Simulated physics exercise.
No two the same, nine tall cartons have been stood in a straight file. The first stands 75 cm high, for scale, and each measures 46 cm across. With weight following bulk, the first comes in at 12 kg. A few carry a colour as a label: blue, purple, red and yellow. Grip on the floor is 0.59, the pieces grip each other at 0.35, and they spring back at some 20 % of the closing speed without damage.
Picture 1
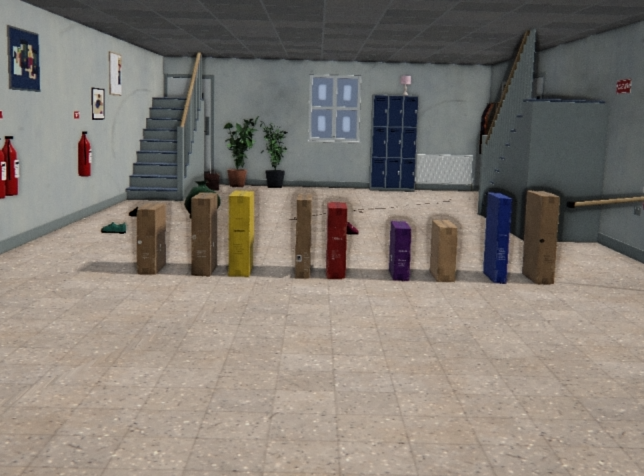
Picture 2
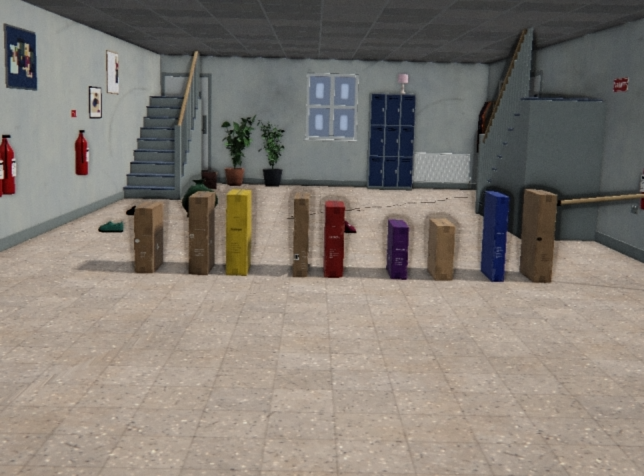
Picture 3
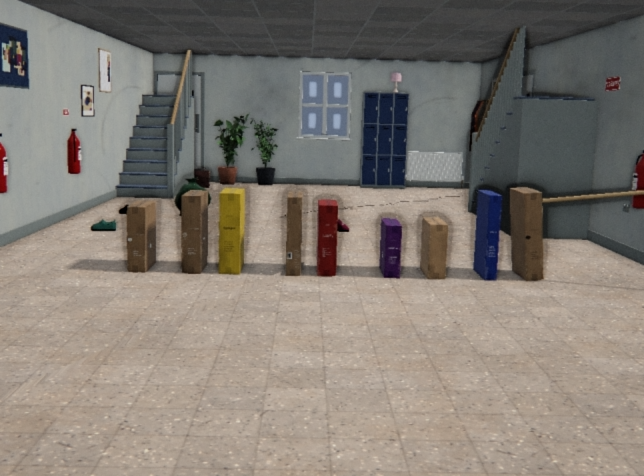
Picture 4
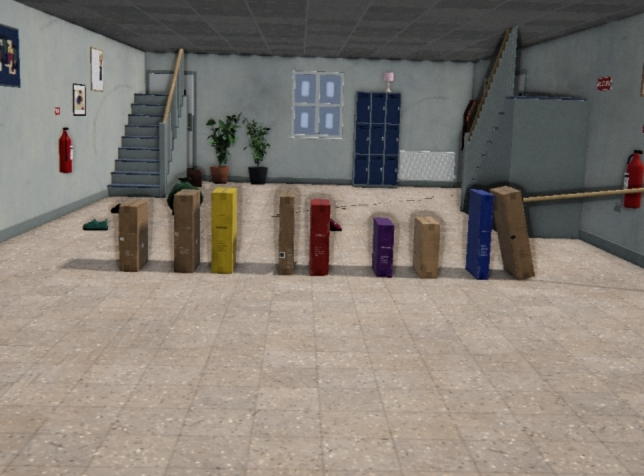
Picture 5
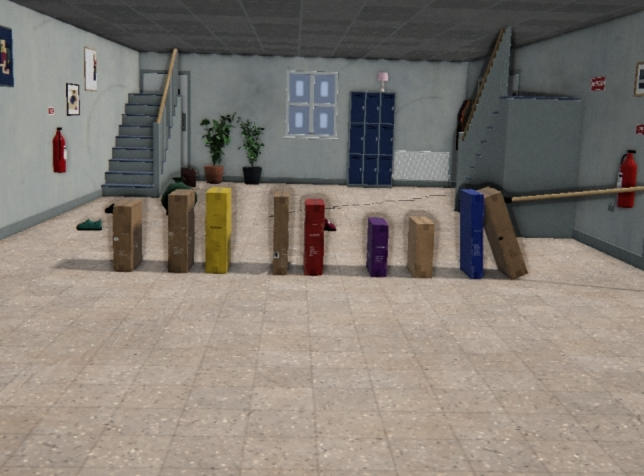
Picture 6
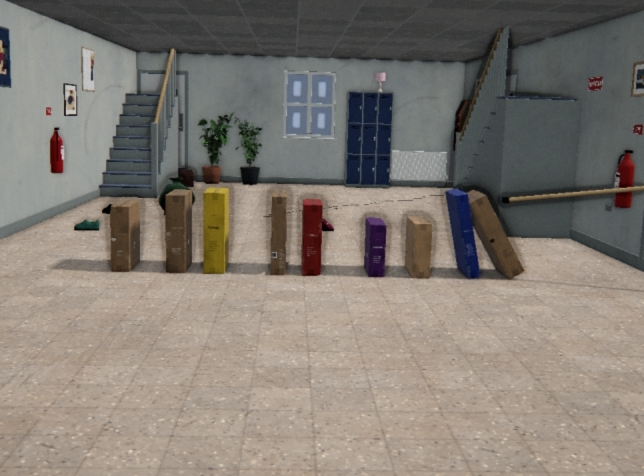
In this clip, a pole reaches in from the right and pushes the rightmost of nine upright cartons standing in a row, tilting it left against the blue carton, which then leans left too, as the camera pans slightly.
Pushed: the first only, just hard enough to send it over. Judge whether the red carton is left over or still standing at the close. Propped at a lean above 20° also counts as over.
At the close the red carton is still standing.
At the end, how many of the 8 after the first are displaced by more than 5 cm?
Number shifted: 4.
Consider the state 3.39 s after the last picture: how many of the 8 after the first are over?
It's 3 by that point.
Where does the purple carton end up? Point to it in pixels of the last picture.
Near (340, 264).
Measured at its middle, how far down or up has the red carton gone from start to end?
Roughly 0 centimetres lower.
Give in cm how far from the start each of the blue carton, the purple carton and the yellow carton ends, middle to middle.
Roughly blue 40 cm, purple 30 cm, yellow 0 cm.
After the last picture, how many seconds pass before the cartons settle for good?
Roughly 6.0 seconds.
Then, 0.19 s later than the last frame, 1 of the 8 other cartons over; red carton unmoved; blue carton tilted 32°.
Then, 0.47 s later than the last frame, 2 of the 8 other cartons over; red carton unmoved; blue carton tilted 55°.
Then, 0.75 s later than the last frame, 3 of the 8 other cartons over; red carton tilted 6°; purple carton lying flat.
Then, 3.39 s later than the last frame, 3 of the 8 other cartons over; red carton moved 7 cm; purple carton lying flat.
When it is over, 3 of the 8 other cartons over; red carton moved 7 cm; purple carton lying flat; blue carton tilted 70°. Five left standing. In pixels of the last frame, middles, red carton near (304, 236), purple carton near (340, 264).
